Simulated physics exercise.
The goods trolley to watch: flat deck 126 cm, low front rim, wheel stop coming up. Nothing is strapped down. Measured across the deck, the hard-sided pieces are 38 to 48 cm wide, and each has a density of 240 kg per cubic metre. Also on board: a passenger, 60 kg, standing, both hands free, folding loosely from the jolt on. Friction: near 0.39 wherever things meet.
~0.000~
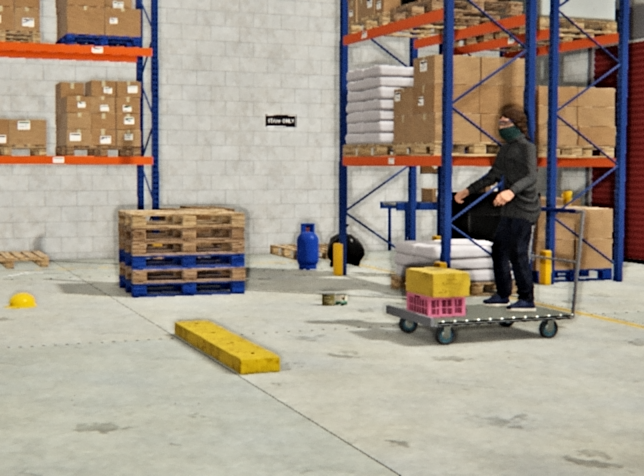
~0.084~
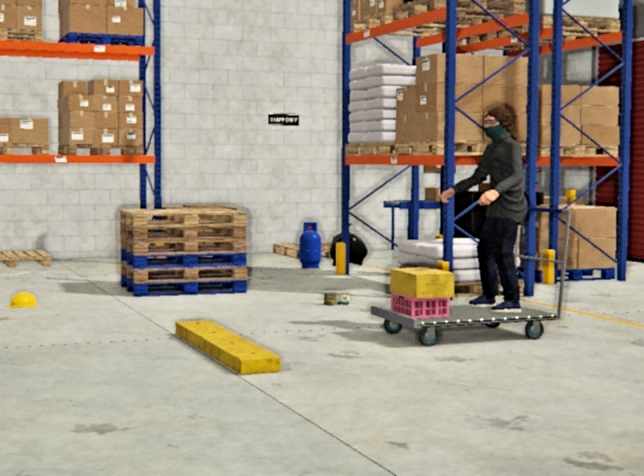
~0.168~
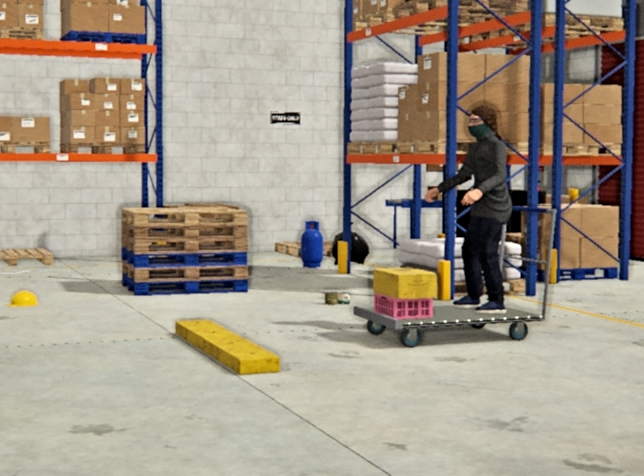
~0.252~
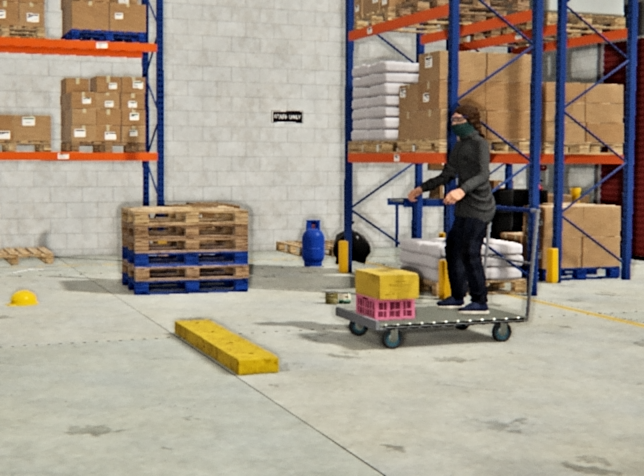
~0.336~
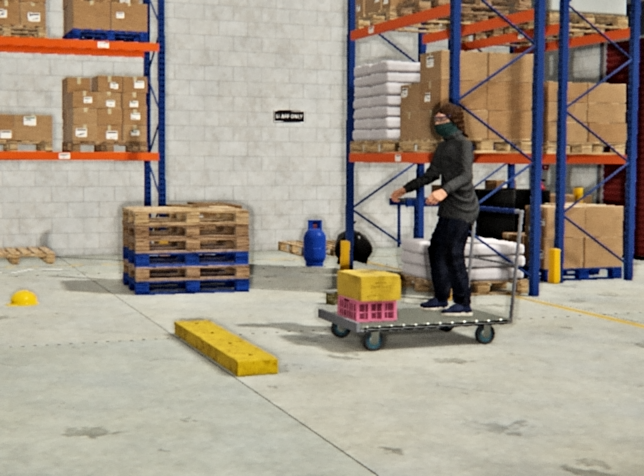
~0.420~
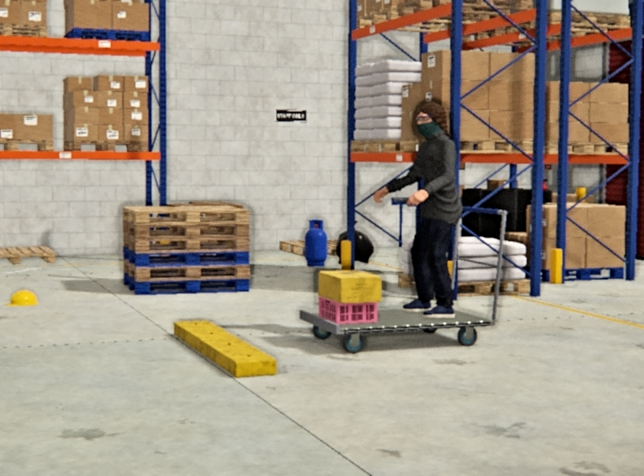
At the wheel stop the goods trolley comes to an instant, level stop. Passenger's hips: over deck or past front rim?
Yeah, it does not escape over the edge.
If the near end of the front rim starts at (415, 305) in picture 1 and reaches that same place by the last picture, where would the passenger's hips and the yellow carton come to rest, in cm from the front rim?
The hips would end up 50 cm past the front rim, and the yellow one 110 cm past it.
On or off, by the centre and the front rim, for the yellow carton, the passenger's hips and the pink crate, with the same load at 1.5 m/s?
In that case yellow off, hips on, pink on.
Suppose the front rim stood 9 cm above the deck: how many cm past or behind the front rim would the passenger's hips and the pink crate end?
With that rim, the hips stay 10 cm behind and pink stays 20 cm behind.
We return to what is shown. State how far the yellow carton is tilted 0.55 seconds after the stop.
Tilt: Around 60°.
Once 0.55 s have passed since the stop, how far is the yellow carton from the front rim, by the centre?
It's some 40 cm out past the front rim.
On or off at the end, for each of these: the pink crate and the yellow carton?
End result - pink: Stays; yellow: Goes over.
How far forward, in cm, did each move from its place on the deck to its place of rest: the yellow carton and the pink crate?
Yellow 100 cm forward, pink 5 cm forward.
After 0.80 s the deck stops.
After 1.35 s the passenger's hips are 45 cm behind the rim, near (286, 266) in the last picture's view.
After 1.80 s the passenger's hips are 26 cm behind the rim, near (262, 283) in the last picture's view.
Final state at 4.6 s, past the rim, yellow carton; behind it, pink crate and the passenger's hips.
